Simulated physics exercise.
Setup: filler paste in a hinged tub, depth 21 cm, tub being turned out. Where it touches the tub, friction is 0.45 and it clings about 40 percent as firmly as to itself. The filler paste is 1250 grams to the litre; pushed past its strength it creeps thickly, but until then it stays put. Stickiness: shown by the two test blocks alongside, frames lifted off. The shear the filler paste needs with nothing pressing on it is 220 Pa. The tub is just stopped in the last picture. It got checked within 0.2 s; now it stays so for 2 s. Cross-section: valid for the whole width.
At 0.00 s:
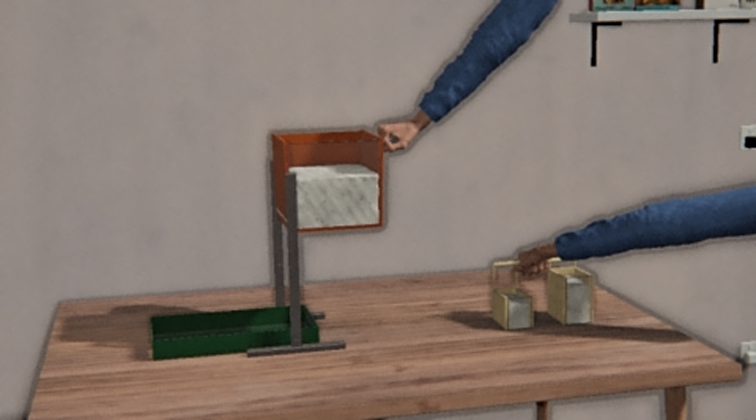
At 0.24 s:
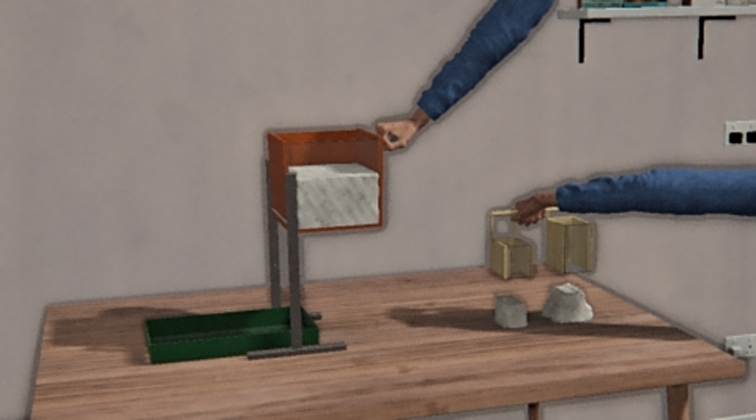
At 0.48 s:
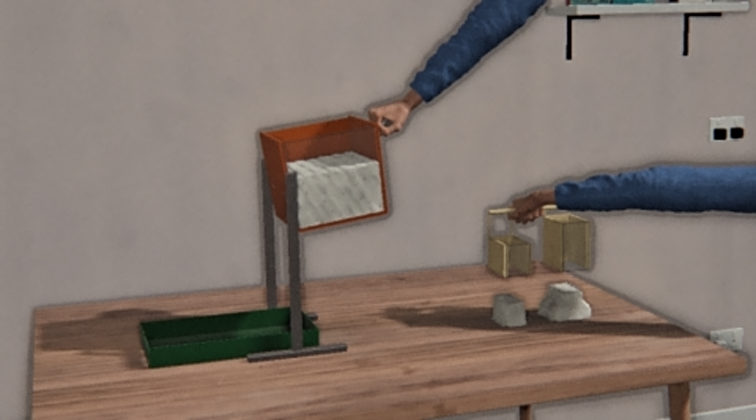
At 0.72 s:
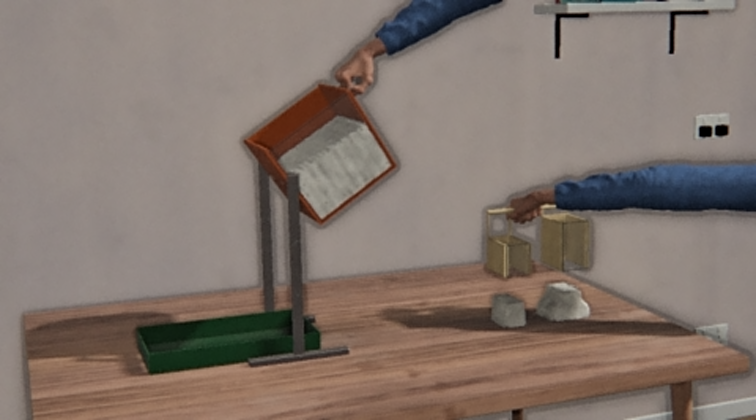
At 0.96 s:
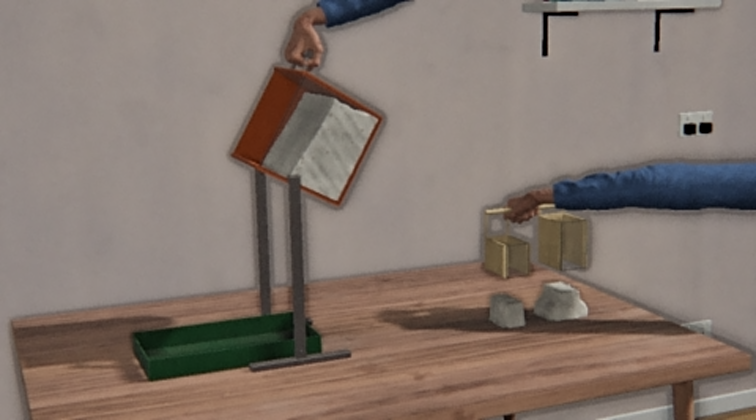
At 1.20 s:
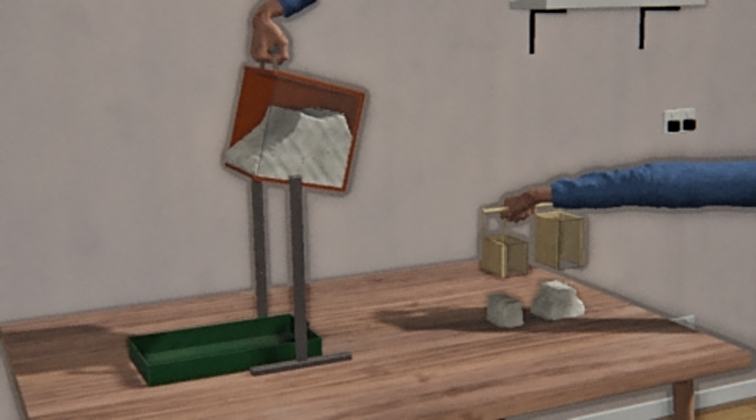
Hands lifting clear moulds off two grey paste lumps, then tilting an orange tub leftward, its pale paste slumping inside.
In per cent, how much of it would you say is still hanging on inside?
I would say around 78 percent.
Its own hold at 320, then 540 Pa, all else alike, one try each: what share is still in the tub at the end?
Respectively 100 % and 100 %.
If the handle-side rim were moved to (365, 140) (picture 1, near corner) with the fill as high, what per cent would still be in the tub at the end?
I'd say around 100 percent would remain in the tub at the end.
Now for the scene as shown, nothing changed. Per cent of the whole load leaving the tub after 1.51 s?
Roughly 3 per cent of the load.
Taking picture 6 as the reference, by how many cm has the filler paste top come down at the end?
4 cm or so.
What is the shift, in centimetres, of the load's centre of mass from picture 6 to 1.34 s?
Shift: Roughly 3 cm.
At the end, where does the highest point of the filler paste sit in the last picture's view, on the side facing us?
Highest point: Approx. (322, 131).
By 1.34 s, the tub is at 76 degrees and holds 91 %.
By 1.51 s, the tub is at 76 degrees and holds 81 %.
By 1.68 s, the tub is at 76 degrees and holds 78 %.
By 1.85 s, the tub is at 76 degrees and holds 78 %.
By 3.20 s, at the end, the tub is at 76 degrees and holds 78 %.
